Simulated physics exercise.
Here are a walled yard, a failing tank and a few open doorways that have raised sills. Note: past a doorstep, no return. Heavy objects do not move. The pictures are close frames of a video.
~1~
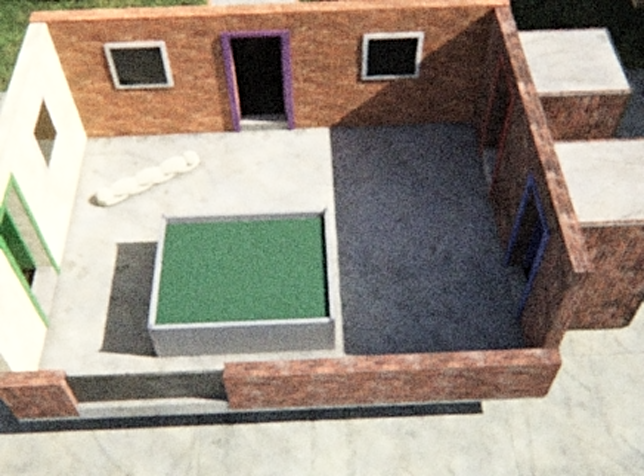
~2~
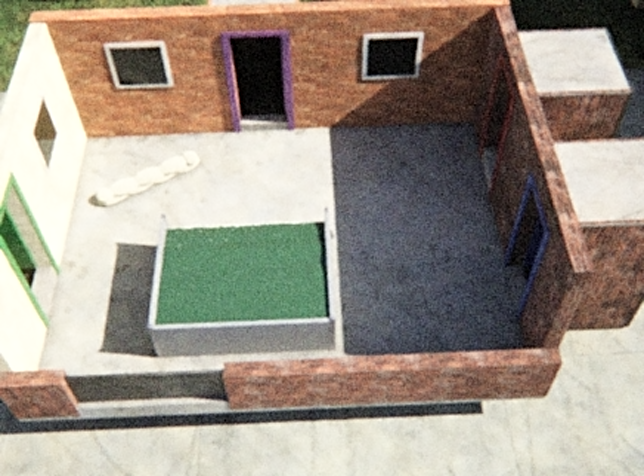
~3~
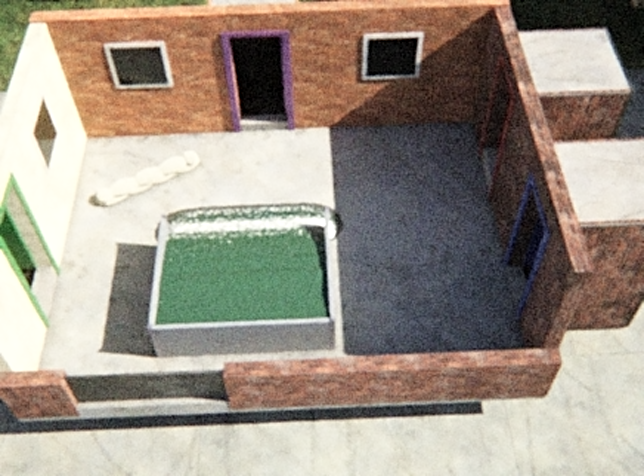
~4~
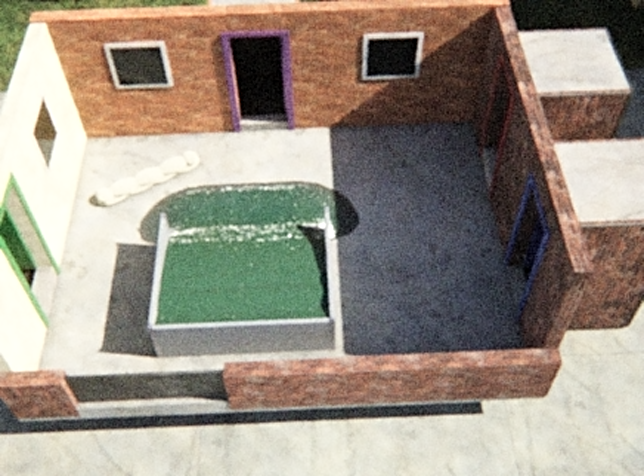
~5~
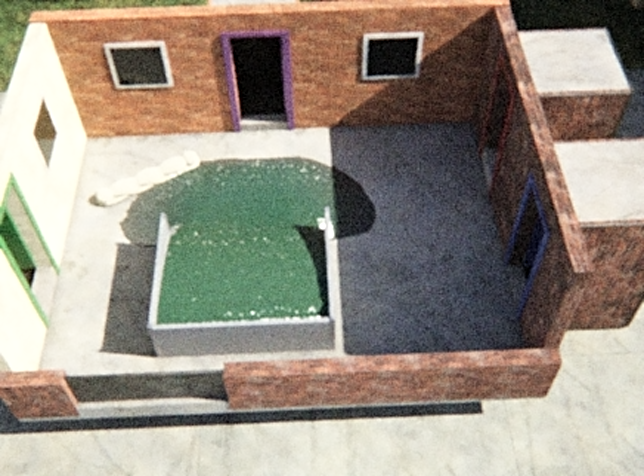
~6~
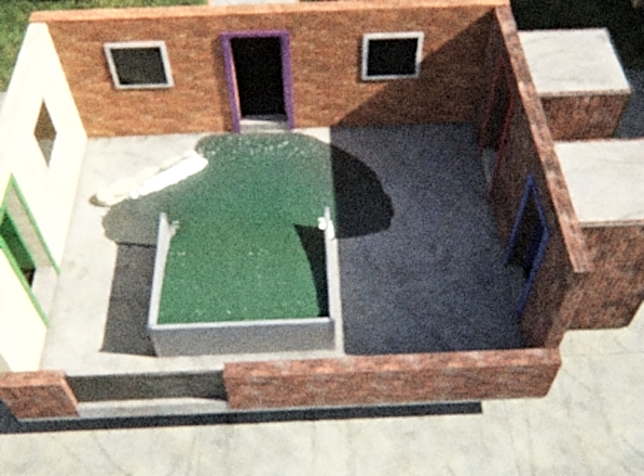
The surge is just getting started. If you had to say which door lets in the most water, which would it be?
I would say the purple door.
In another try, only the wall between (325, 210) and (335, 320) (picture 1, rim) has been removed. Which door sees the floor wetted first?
I'd go with the blue-painted one.
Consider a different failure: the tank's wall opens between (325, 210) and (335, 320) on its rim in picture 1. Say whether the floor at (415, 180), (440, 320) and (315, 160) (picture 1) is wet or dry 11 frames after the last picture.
Soaked, soaked, untouched.
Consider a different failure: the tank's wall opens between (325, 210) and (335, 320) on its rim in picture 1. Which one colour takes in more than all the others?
That would be the blue-painted one.
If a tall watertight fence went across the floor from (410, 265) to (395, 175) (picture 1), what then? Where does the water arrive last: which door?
I say the one in blue.
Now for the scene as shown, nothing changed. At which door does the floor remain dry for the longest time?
Answer: The blue door.
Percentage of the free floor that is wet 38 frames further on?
Around 95 in a hundred.
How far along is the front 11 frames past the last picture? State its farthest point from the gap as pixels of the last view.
Approximate pixel: (467, 126).
A moment on, water covers 40 % of the floor; green door not reached, red door not reached, purple door a lot in, blue door not reached.
Next, water covers 50 % of the floor; green door not reached, red door not reached, purple door a lot in, blue door not reached.
Then, water covers 60 % of the floor; green door wet at the sill, nothing in, red door wet at the sill, nothing in, purple door a lot in, blue door not reached.
Later, water covers 95 % of the floor; green door wet at the sill, nothing in, red door wet at the sill, nothing in, purple door a lot in, blue door wet at the sill, nothing in.
In the end, water covers 95 % of the floor; green door wet at the sill, nothing in, red door wet at the sill, nothing in, purple door a lot in, blue door a trickle in; the purple door has let in the most.
